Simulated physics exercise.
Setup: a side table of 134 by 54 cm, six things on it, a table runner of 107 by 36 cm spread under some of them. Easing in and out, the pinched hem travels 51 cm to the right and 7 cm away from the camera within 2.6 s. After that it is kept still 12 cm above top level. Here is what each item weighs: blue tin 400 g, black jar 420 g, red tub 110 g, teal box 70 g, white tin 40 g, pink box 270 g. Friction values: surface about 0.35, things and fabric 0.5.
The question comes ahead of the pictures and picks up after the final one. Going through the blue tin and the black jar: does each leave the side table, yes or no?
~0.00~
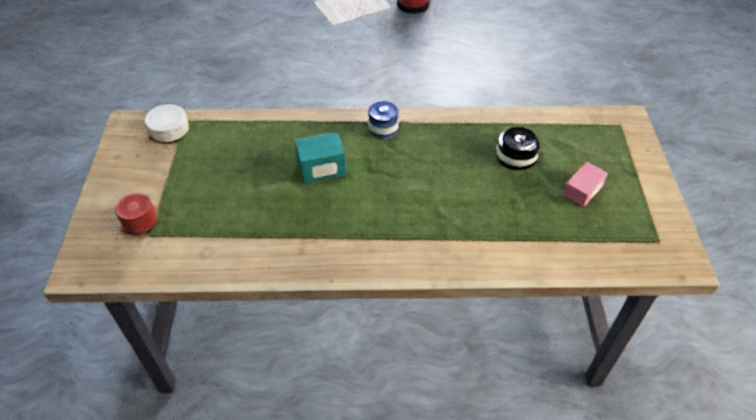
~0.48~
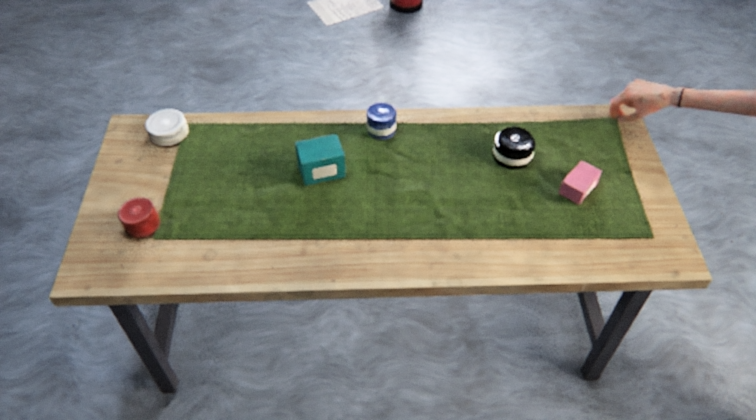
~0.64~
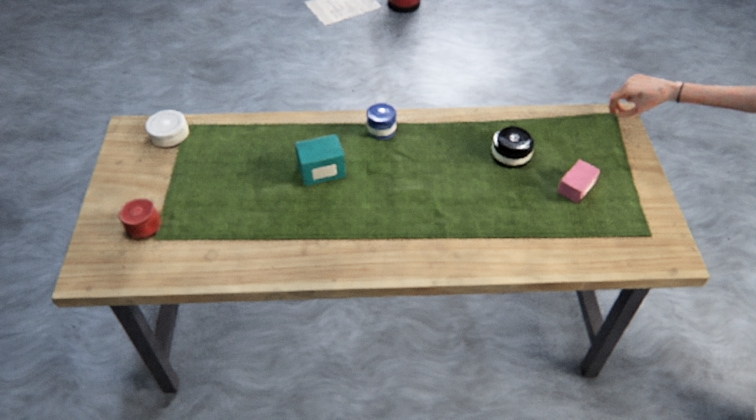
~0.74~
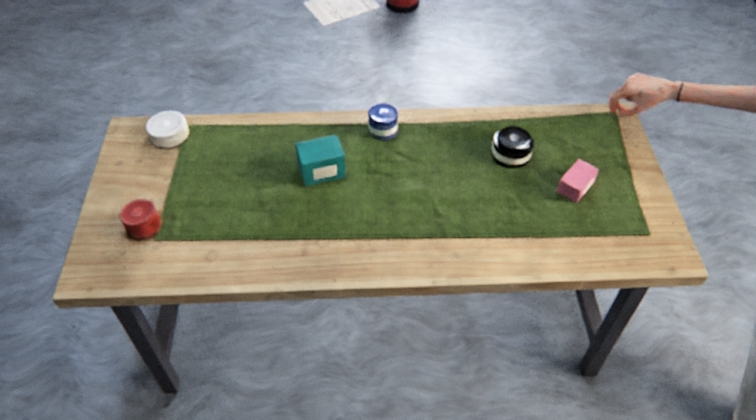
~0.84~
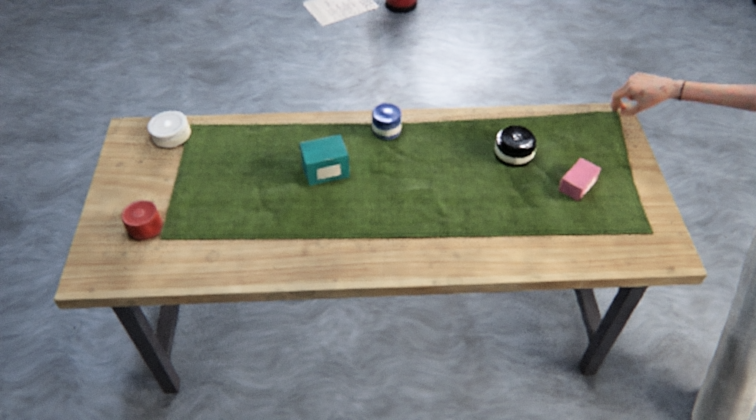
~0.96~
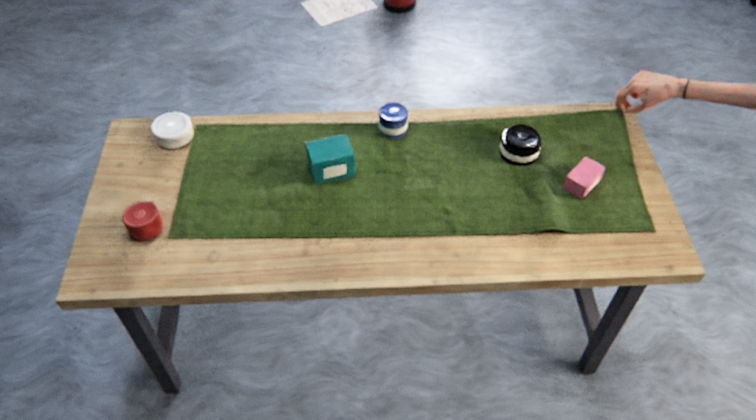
Blue tin: Yes; black jar: Yes.
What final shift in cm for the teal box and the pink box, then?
About: Teal box off the top, pink box off the top.
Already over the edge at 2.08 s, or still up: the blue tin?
At that moment: Blue tin still up.
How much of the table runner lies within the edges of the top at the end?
I'd say close to 30 per cent of it.
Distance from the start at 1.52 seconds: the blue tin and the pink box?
The blue tin sits around 15 centimetres from its start, the pink box around 15 centimetres.
By 1.5 s, 95 % of the table runner is still over the top; black jar 17 cm off its start, blue tin 17 cm off its start, pink box 16 cm off its start.
By 2.1 s, 75 % of the table runner is still over the top; black jar 37 cm off its start, blue tin 34 cm off its start, pink box over the edge.
By 2.7 s, 40 % of the table runner is still over the top; black jar over the edge, blue tin over the edge, teal box 74 cm off its start at (629, 117).
By 3.2 s, 35 % of the table runner is still over the top; blue tin over the edge, black jar over the edge, teal box 79 cm off its start.
By 4.8 s, 30 % of the table runner is still over the top; blue tin over the edge, black jar over the edge, teal box over the edge, pink box over the edge.
